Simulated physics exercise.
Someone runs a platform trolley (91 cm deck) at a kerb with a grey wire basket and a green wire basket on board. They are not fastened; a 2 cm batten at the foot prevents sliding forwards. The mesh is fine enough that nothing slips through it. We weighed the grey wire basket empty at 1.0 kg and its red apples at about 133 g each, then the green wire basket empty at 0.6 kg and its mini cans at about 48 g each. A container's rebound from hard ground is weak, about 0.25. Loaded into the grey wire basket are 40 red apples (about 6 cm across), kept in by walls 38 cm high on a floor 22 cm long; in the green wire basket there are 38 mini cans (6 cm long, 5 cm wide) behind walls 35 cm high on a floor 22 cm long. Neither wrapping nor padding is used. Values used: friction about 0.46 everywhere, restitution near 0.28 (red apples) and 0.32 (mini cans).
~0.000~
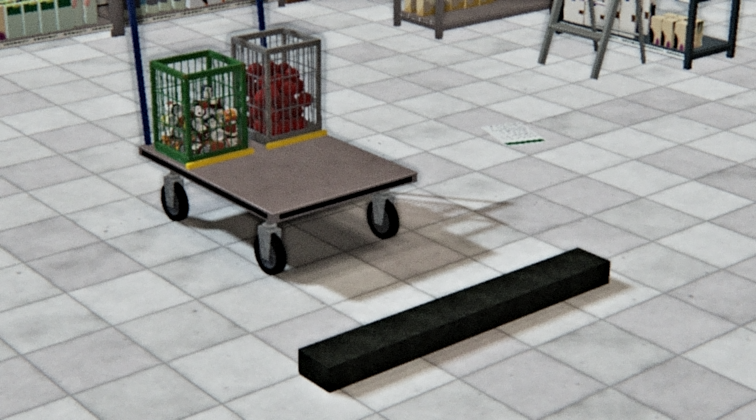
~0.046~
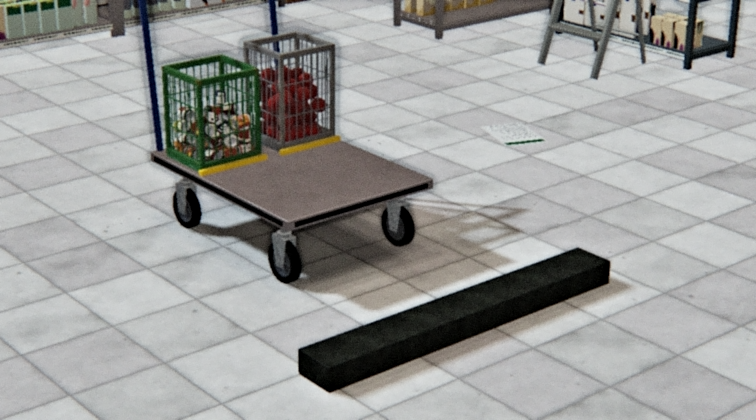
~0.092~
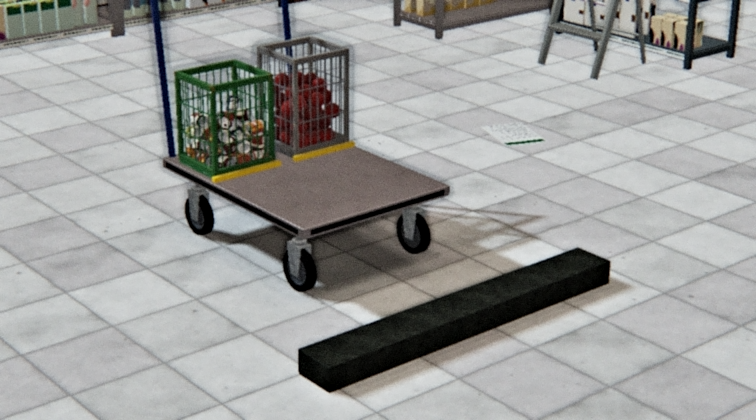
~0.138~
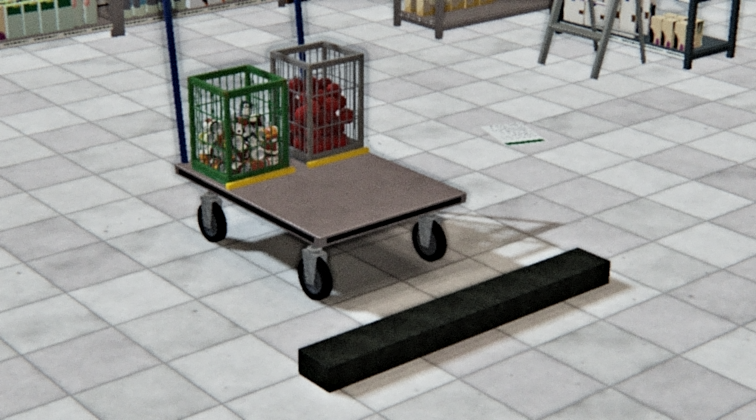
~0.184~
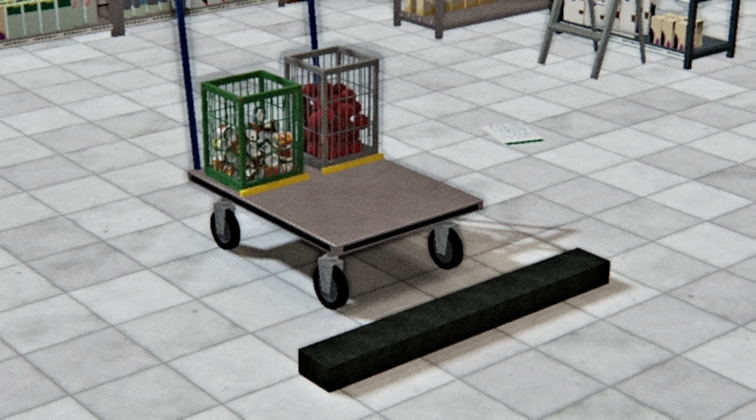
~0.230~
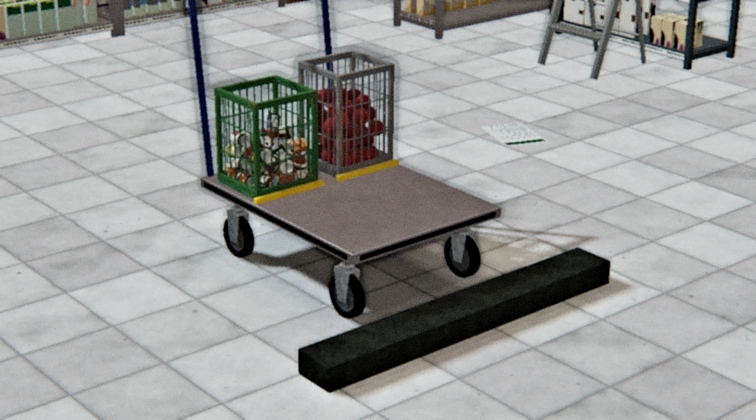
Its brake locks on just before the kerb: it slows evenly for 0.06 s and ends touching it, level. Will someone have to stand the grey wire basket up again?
It tips over.
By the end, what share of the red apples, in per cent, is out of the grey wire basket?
Estimate: About 30 in a hundred.
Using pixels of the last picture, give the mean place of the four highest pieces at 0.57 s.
They are centred near pixel (394, 116).
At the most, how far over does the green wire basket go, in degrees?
About 15°.
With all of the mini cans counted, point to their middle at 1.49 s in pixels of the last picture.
Near (289, 170).
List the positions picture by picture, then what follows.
In the first frame (places track the rim corner closest to us here), grey wire basket (266, 49); green wire basket (185, 75); 59 cm to go; all still inside.
In the second frame, grey wire basket (280, 54); green wire basket (198, 80); 50 cm to go.
In the third frame, grey wire basket (294, 59); green wire basket (211, 86); 41 cm to go.
In the fourth frame, grey wire basket (308, 64); green wire basket (225, 91); 32 cm to go.
In the fifth frame, grey wire basket (323, 69); green wire basket (240, 97); 23 cm to go.
In the sixth frame, grey wire basket (338, 75); green wire basket (254, 104); 14 cm to go; all still inside.
After 0.27 s, the stop begins.
After 0.39 s, the grey wire basket leans 20° with 0 of 40 out and the green wire basket leans 13° with 0 of 38 out.
After 0.57 s, the grey wire basket leans 50° with 0 of 40 out and the green wire basket leans 7° with 0 of 38 out.
After 0.87 s, the grey wire basket is down with 1 of 40 out and the green wire basket is upright with 0 of 38 out.
Final count (at 1.49 s), the grey wire basket is down with 11 of 40 out and the green wire basket is upright with 0 of 38 out. Greatest lean of the grey wire basket, 94°.
